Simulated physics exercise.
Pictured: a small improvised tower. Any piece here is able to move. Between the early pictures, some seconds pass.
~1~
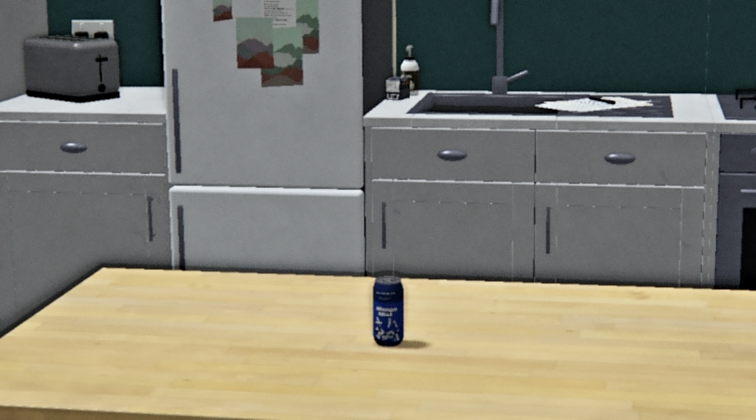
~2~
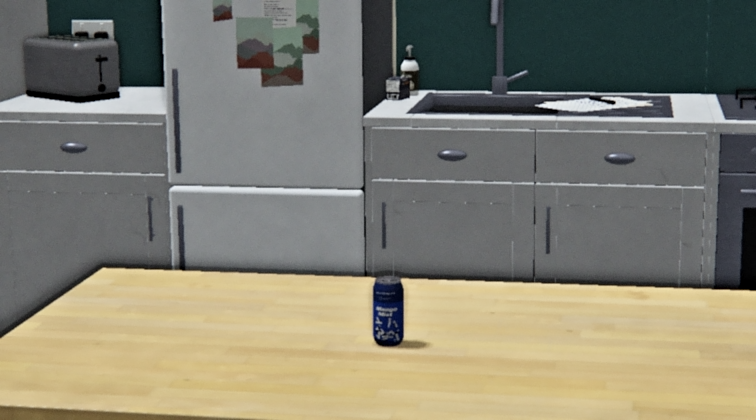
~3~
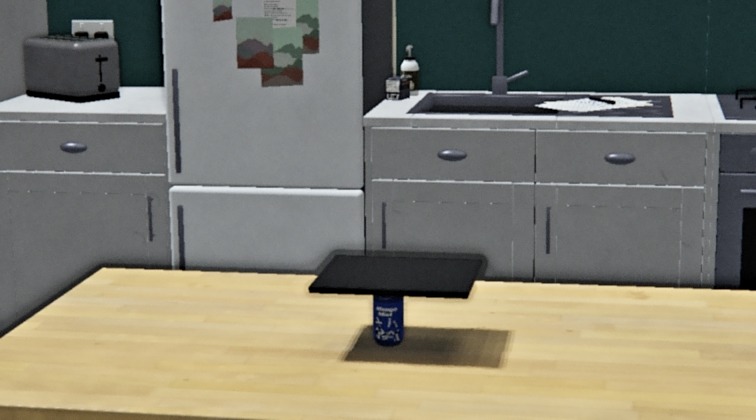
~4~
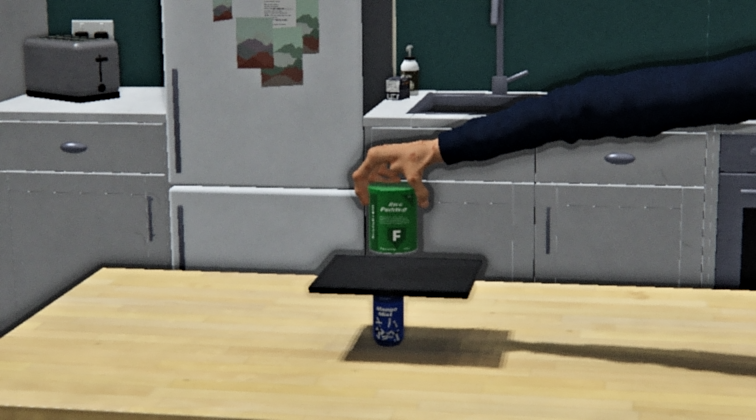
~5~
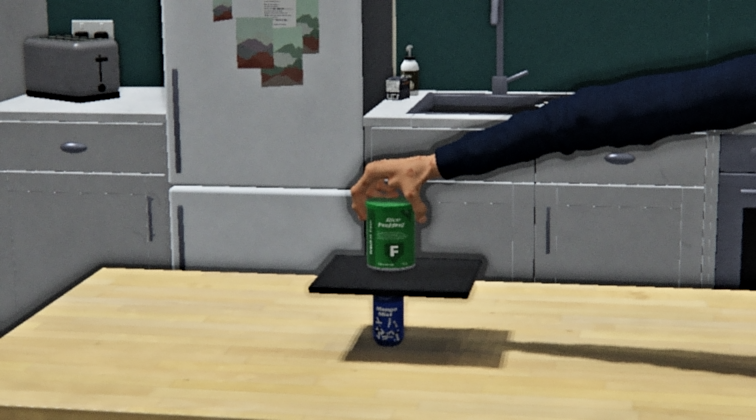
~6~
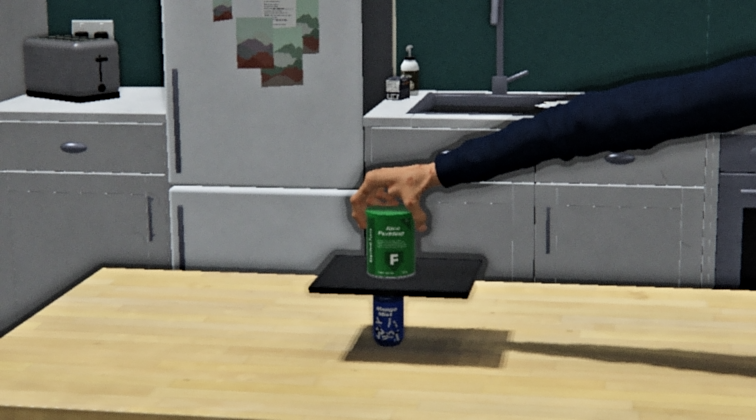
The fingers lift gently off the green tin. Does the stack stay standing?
Yes.
Then, 0.20 s past the last view, nothing moves.
Then, 0.50 s past the last view, green tin resting near (391, 242).
Finally, all 3 still in place. Final places as the last picture's camera would see them, green tin near (391, 242). The stack stays up.
